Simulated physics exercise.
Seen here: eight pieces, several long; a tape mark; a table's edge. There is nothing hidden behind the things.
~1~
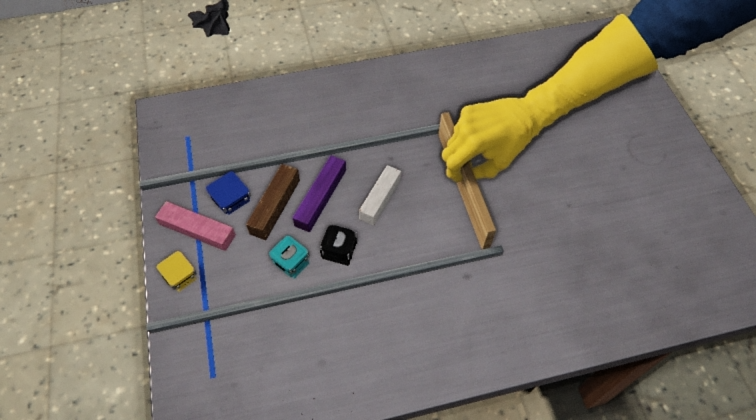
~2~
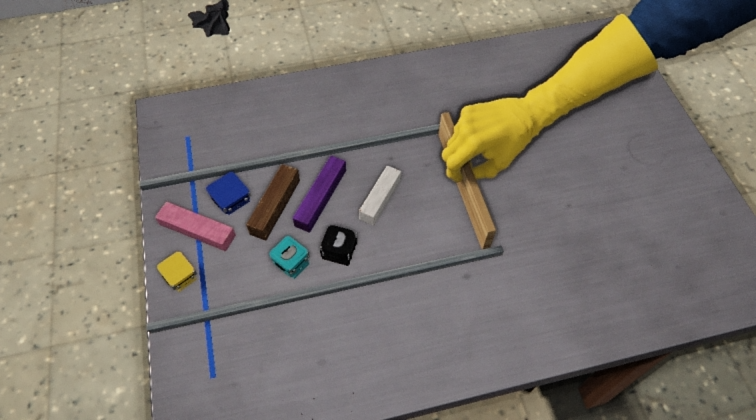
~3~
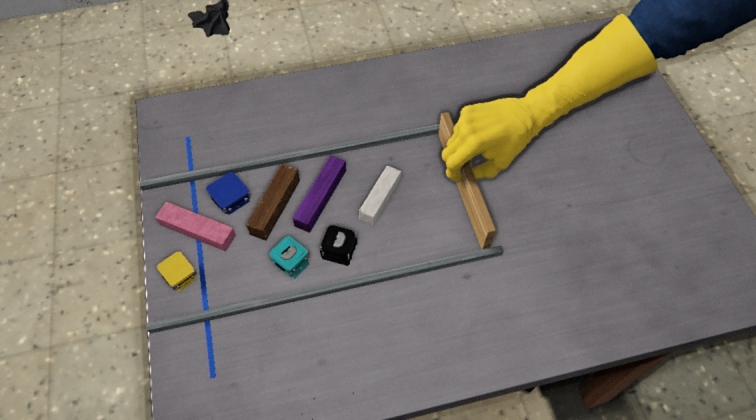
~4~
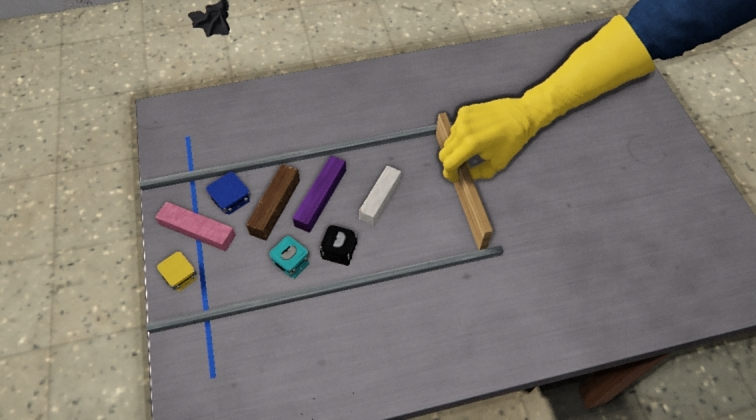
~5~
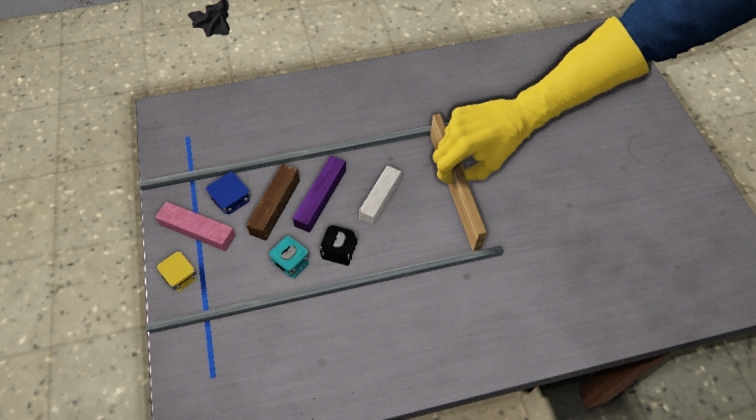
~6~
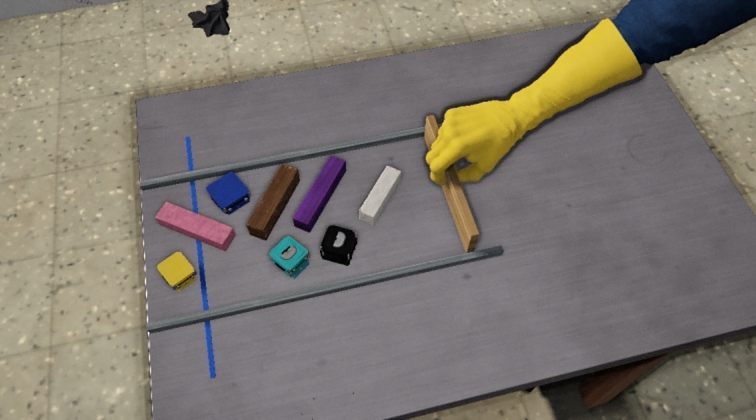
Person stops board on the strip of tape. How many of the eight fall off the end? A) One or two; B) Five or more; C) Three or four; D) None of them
(C) Three or four.
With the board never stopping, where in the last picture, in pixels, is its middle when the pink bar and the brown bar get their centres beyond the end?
The middle is at (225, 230) when it's the pink bar, and at (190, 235) when it's the brown bar.
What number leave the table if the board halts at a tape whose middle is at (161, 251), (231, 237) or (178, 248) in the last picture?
So, one try after another, the floor gets 6, then 0, then 5.
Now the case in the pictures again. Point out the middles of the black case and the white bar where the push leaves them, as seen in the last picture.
In the last picture, roughly (186, 285) and (188, 239).
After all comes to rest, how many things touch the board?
In contact: 2.
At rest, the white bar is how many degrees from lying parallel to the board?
It sits some 0° out of line.
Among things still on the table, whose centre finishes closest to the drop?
The one in question is the brown bar.
Soon after, none off yet; yellow case at rest near (178, 272); pink bar at rest near (196, 226); blue case at rest near (229, 194).
At rest, the number that fall off is three or four; fallen, blue case, pink bar and yellow case.
